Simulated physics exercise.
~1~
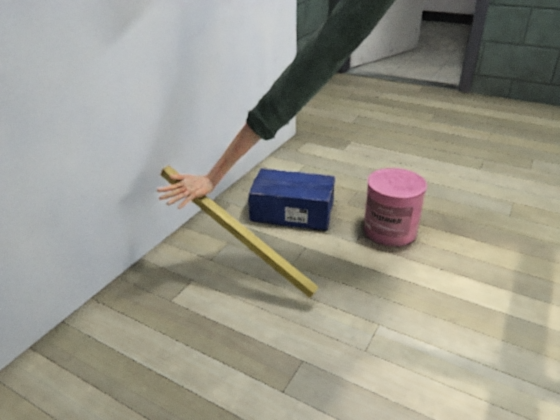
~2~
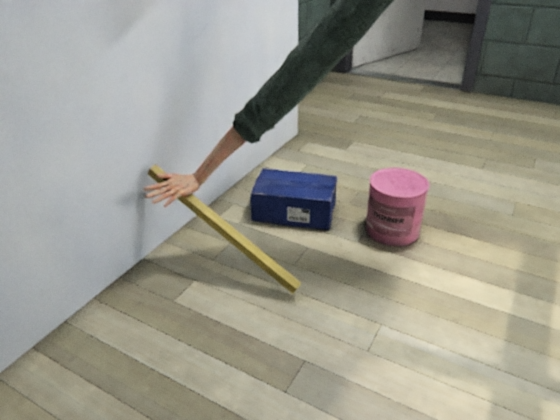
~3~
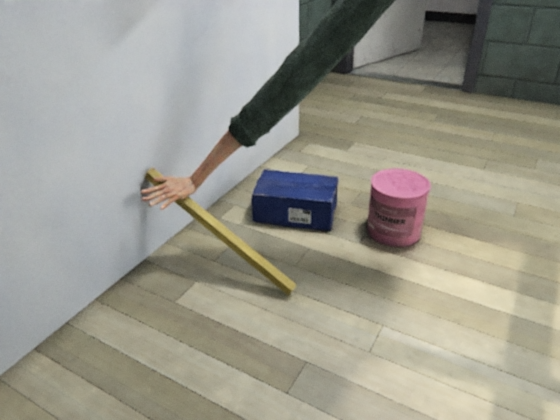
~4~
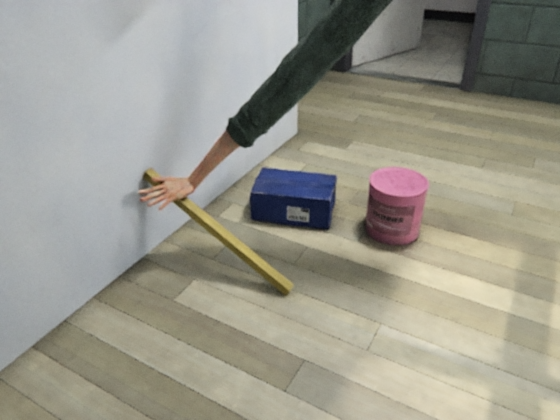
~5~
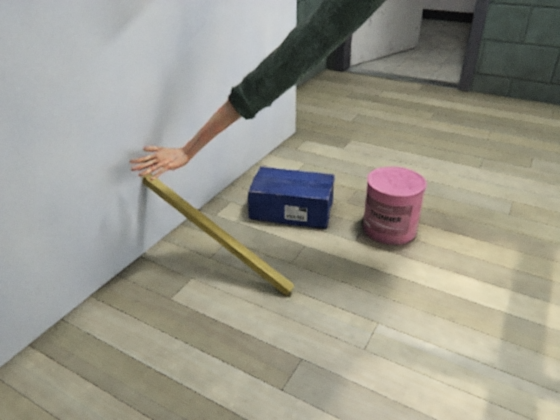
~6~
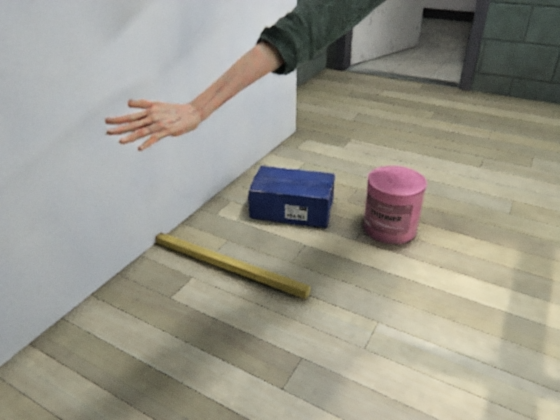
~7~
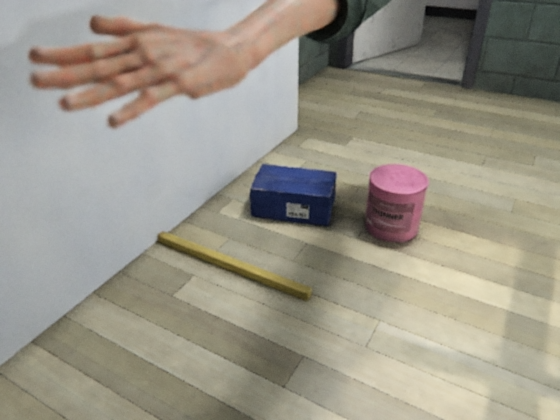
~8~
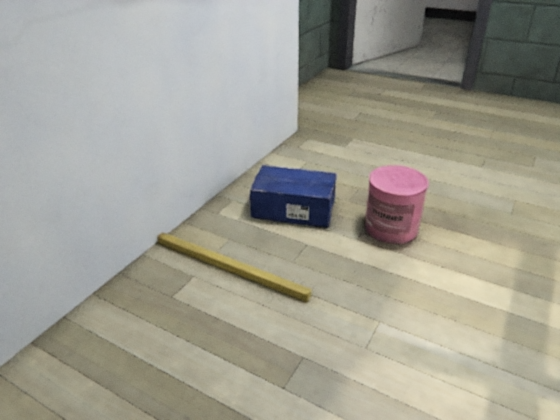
A yellow pole is leaned against a wall by a hand, then slides down once released.
